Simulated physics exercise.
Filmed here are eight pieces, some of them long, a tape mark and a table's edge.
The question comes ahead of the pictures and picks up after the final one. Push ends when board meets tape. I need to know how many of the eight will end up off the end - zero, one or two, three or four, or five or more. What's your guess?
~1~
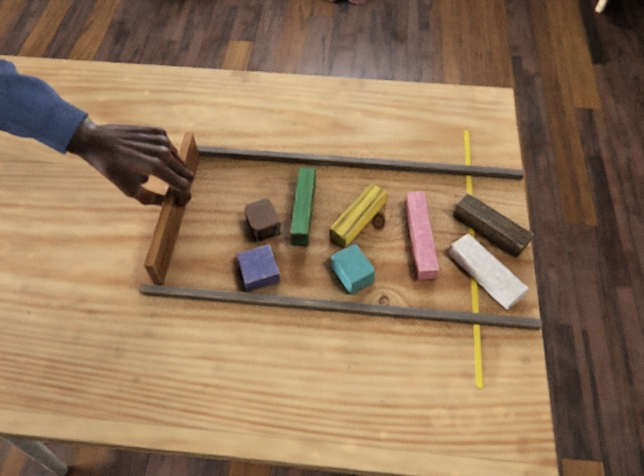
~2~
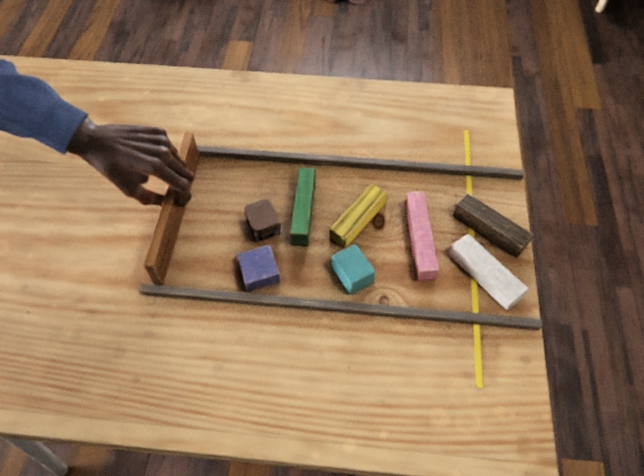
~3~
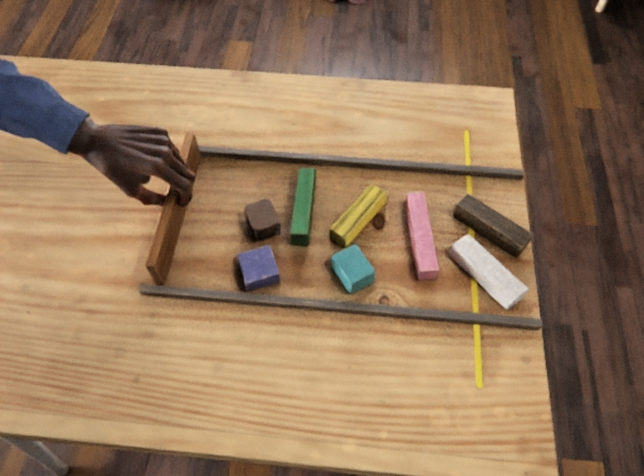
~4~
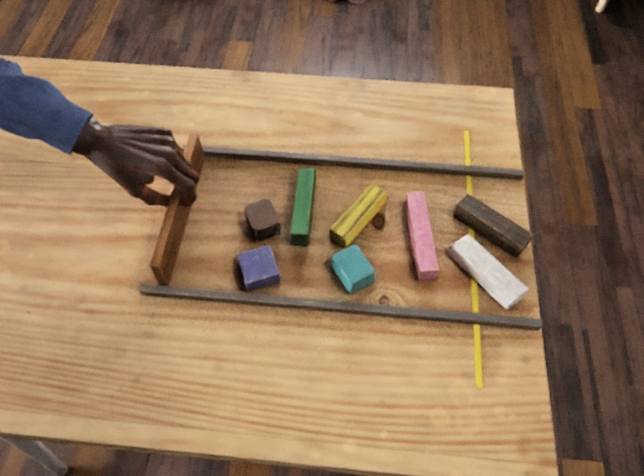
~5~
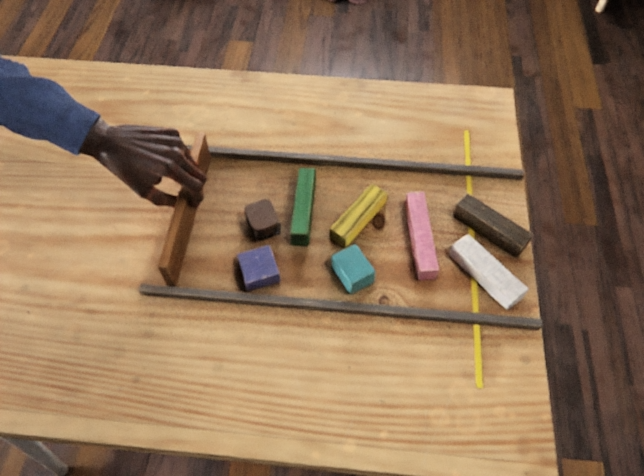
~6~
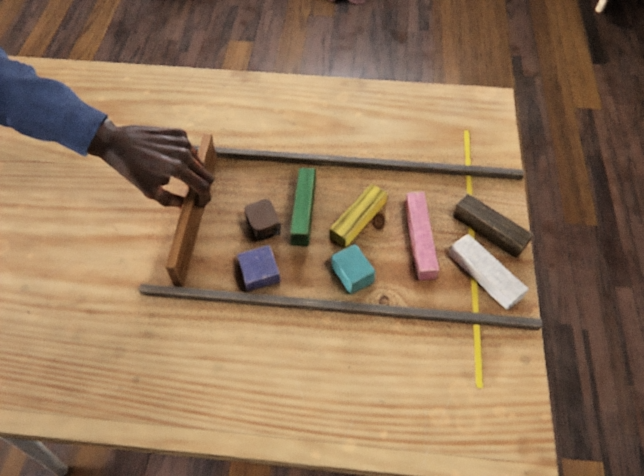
It sends over the edge three or four pieces.
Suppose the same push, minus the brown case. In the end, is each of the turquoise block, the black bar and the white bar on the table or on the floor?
Turquoise block: Is still there; black bar: Is gone; white bar: Is gone.
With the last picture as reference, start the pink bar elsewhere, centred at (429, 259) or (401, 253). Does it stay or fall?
First place: It goes off the edge; second place: It goes off the edge.
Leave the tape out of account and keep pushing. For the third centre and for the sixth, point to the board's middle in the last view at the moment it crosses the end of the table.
I'd put the first at about (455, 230) and the next at about (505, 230).
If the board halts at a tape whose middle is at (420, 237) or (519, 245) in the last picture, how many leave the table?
In order, 0 then 7.
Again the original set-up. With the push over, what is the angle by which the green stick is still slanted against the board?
It is near 20° out of line.
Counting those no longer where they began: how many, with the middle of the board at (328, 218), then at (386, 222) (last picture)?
Counts: 5 / 8.
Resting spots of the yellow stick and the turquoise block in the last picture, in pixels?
Final spots - yellow stick (520, 216), turquoise block (526, 280).
A little later, none off yet; black bar at rest near (492, 225); white bar at rest near (487, 271); pink bar at rest near (421, 235).
When it is over, the number that fall off is three or four; down, pink bar, white bar and black bar.
